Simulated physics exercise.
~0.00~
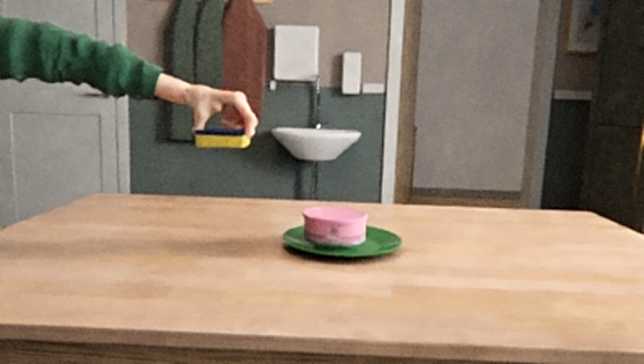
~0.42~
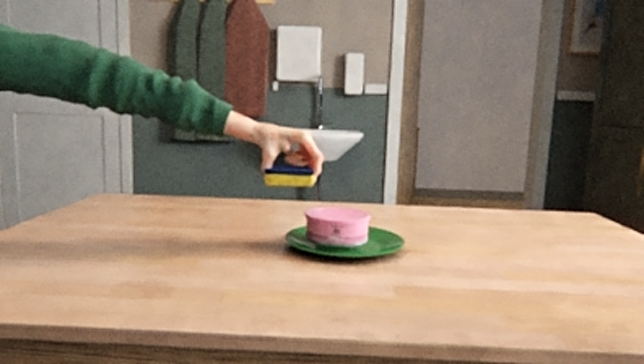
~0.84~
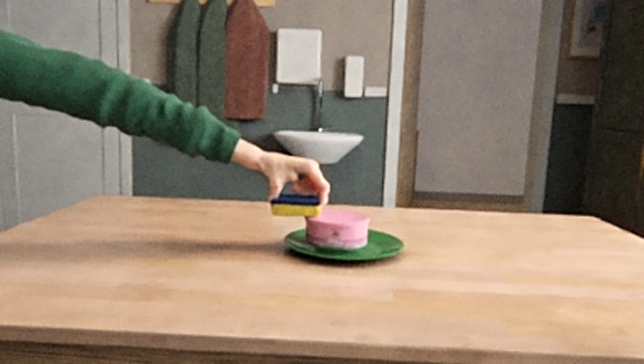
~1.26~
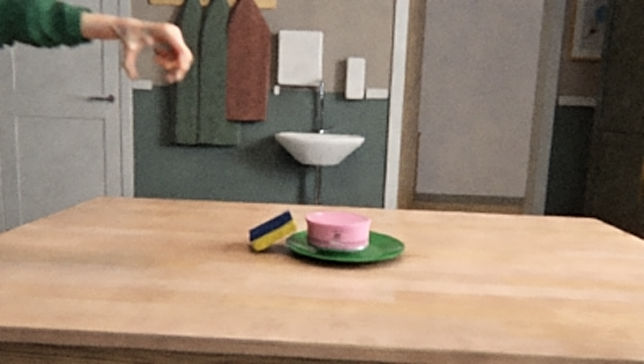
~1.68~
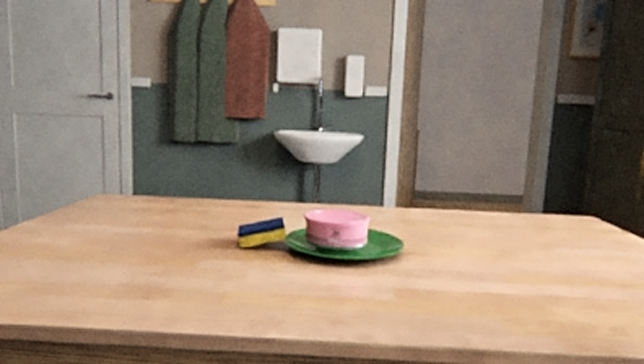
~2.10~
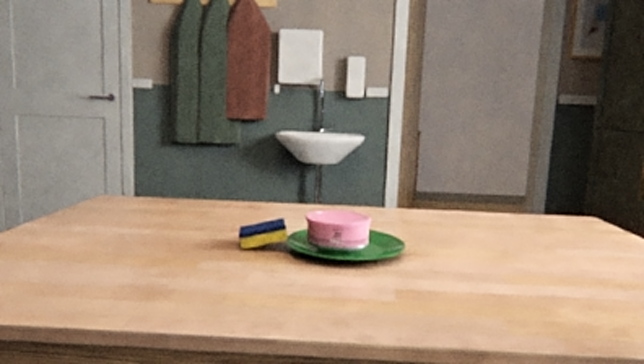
A yellow and blue sponge slipped off when a green-sleeved hand lowered it against the left side of a pink tub on a green plate and let go, and it ended up on the wooden table beside the plate, the tub unmoved.
